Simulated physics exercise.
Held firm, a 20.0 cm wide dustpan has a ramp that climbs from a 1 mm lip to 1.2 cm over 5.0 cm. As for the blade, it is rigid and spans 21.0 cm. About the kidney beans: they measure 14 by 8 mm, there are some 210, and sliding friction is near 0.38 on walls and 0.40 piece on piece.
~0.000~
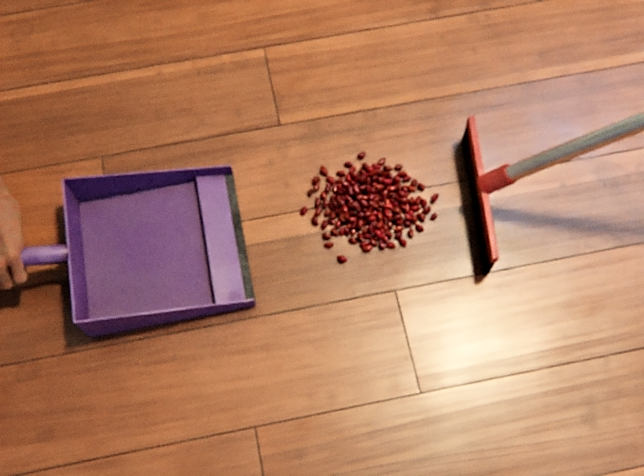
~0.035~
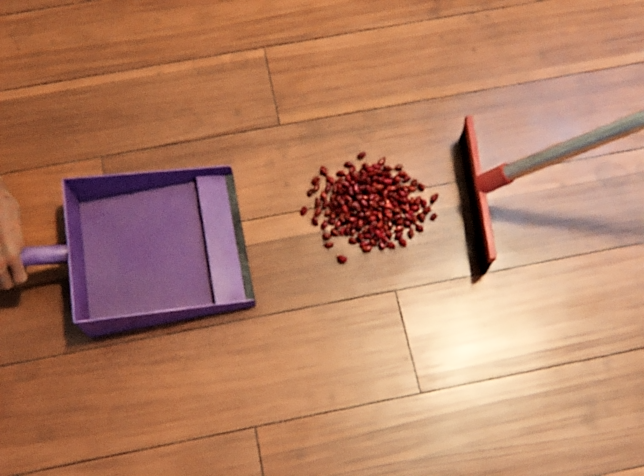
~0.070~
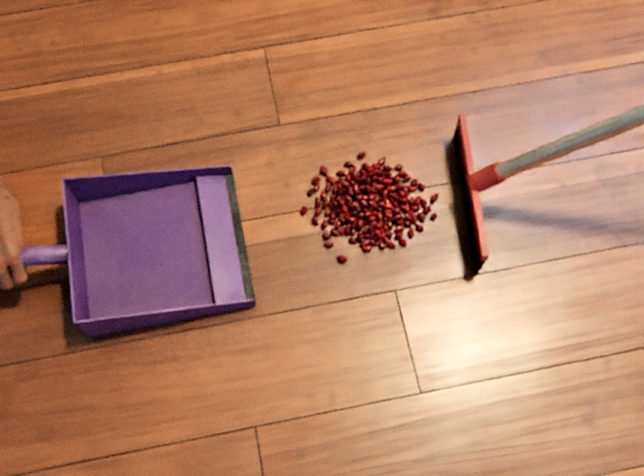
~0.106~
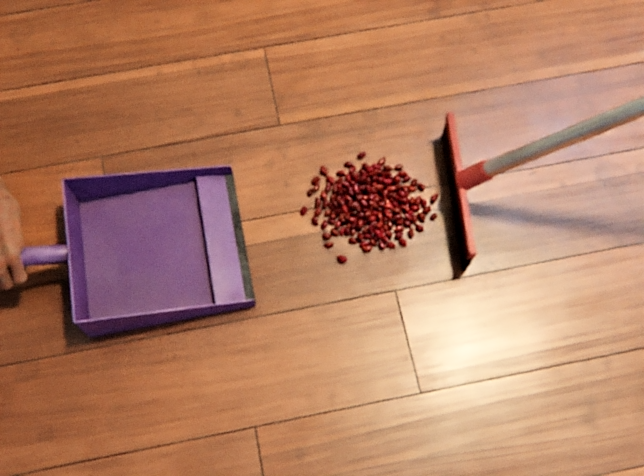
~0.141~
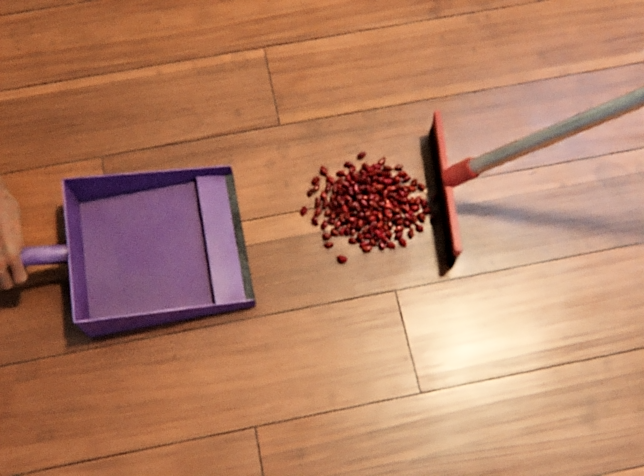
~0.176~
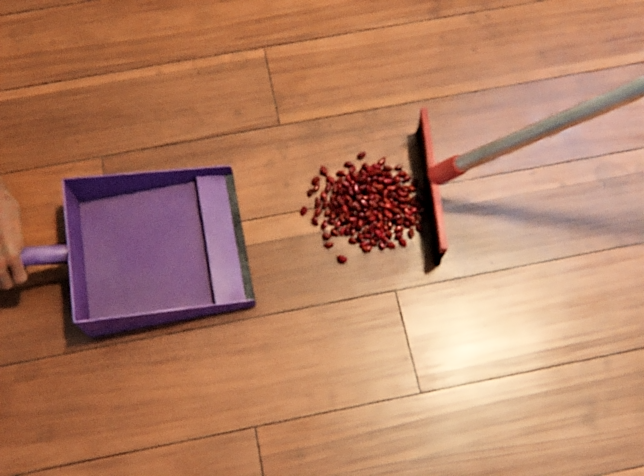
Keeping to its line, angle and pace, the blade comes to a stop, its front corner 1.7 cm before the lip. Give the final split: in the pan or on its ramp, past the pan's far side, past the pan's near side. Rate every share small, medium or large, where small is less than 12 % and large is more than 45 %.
Ratings - pan: Medium; far side: Medium; near side: Small.
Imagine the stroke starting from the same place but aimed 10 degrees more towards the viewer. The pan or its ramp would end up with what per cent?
Under that change, roughly 40 in a hundred.
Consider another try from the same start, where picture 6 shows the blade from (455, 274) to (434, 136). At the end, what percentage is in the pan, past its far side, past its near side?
Final per cent - pan 20, far 5, near 5.
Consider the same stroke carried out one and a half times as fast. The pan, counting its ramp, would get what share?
About 35 %.
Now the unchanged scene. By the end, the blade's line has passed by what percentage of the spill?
15 %.
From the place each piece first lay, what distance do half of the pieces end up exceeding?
That distance is around 20 cm.
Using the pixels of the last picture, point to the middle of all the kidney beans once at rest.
Close to pixel (232, 192).
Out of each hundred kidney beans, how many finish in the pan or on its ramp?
Near 25 in every hundred.
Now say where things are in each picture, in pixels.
The first picture shows blade from (494, 258) to (470, 122), moved 0.0 cm, 0 of the pieces shifted so far; middle of the pieces at (367, 202); pan at (150, 254).
The second picture shows blade from (491, 258) to (468, 122), moved 0.3 cm, 0 of the pieces shifted so far; middle of the pieces at (367, 202).
The third picture shows blade from (484, 257) to (461, 121), moved 1.3 cm, 0 of the pieces shifted so far; middle of the pieces at (367, 202).
The fourth picture shows blade from (471, 254) to (449, 119), moved 2.9 cm, 0 of the pieces shifted so far; middle of the pieces at (367, 202).
The fifth picture shows blade from (457, 252) to (436, 117), moved 4.8 cm, 0 of the pieces shifted so far; middle of the pieces at (367, 202).
The sixth picture shows blade from (443, 249) to (423, 114), moved 6.6 cm, 7 of the pieces shifted so far; middle of the pieces at (367, 202); pan at (150, 254). The blade's pace is about 0.52 m/s, heading 23 degrees away from the viewer's side.
After 0.42 s, middle of the blade 15 cm from the lip; 0 % over the lip, far side 10 %, near side 0 %.
After 0.58 s, middle of the blade 7 cm from the lip; 0 % over the lip, far side 25 %, near side 0 %.
After 0.86 s, middle of the blade 3 cm from the lip; 25 % over the lip, far side 35 %, near side 0 %.
In the end, at 2.6 s, pan 25 %, far side 35 %, near side 0 %, in front of the lip or behind the blade 35 %.
